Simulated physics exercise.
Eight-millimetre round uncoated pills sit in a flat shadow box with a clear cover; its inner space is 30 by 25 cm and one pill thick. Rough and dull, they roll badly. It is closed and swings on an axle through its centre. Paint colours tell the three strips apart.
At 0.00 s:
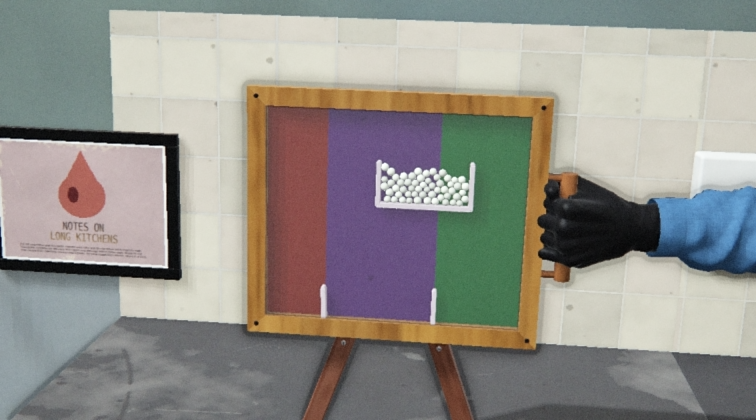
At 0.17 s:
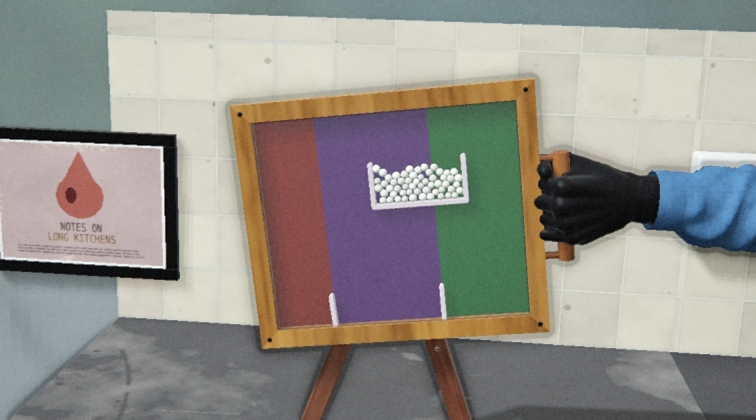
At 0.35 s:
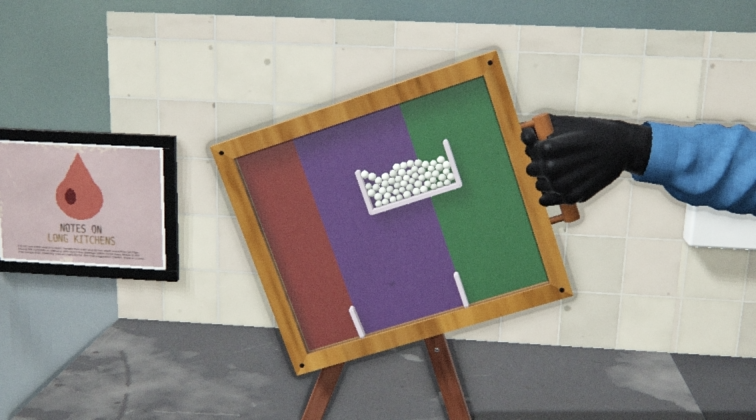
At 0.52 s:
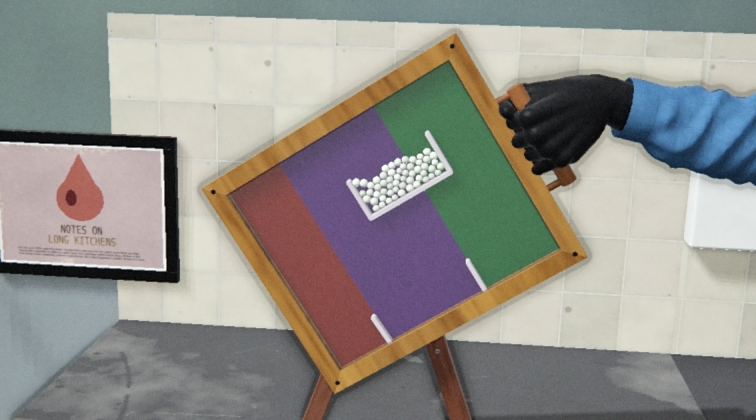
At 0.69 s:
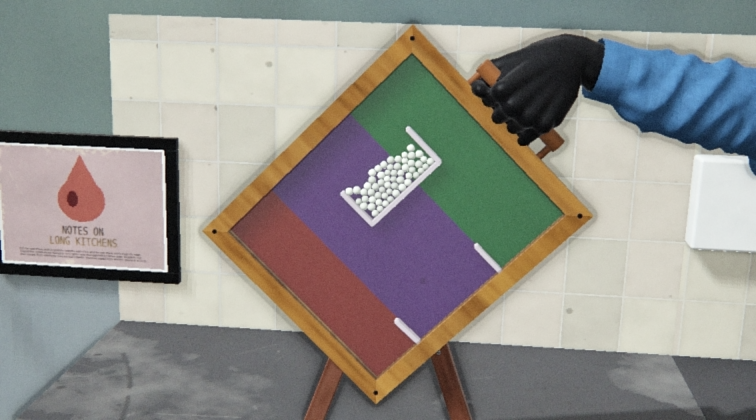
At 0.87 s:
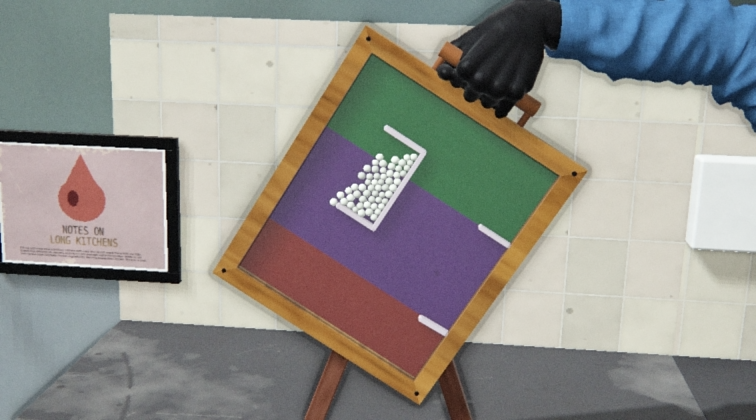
At first, a wood-framed board striped red, purple and green stands level, a gloved hand on its right handle and small white balls resting in a tray. The hand then swings the board steadily anticlockwise, well past halfway to upright-on-side, while the balls shift into a slanted heap within the tray.
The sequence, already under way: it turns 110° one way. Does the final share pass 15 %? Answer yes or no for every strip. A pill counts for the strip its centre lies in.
Red yes, purple no, green no.
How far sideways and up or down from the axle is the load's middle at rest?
Some 4 cm left and 15 cm below.
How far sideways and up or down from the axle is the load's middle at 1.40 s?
Some 4 cm left and 3 cm below.
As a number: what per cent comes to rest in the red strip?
About 95 per cent.
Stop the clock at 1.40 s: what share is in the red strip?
About 20 per cent.
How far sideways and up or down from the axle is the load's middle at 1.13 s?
About 4 cm left and 1 cm above.
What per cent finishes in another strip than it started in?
Some 95 per cent.
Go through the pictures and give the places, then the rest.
Level; about 60 pills; pills centred (425, 188); top one (385, 167); red (297, 212), purple (382, 217), green (481, 222), in the first picture.
Turned 7° anticlockwise; pills centred (418, 185); top one (434, 168), in the second picture.
Turned 21° anticlockwise; pills centred (409, 181); top one (441, 160); wall ends (456, 275), (352, 309), (358, 173) to (446, 142), in the third picture.
Turned 33° anticlockwise; pills centred (400, 179); top one (427, 152), in the fourth picture.
Turned 46° anticlockwise; pills centred (391, 180); top one (411, 148), in the fifth picture.
Turned 59° anticlockwise; pills centred (377, 186); top one (414, 157); red (343, 298), purple (388, 231), green (442, 150), in the sixth picture.
After 1.13 s, it stands 78° anticlockwise; the pills' middle is 4 cm left of and 1 cm above the centre; red 10 %, purple 70 %, green 15 %.
After 1.40 s, it stands 98° anticlockwise; the pills' middle is 4 cm left of and 3 cm below the centre; red 20 %, purple 80 %.
After 1.63 s, it stands 110° anticlockwise; the pills' middle is 5 cm left of and 10 cm below the centre; red 55 %, purple 45 %.
At rest by 2.7 s, it stands 110° anticlockwise; red 95 %, purple 5 %, green 0 %.
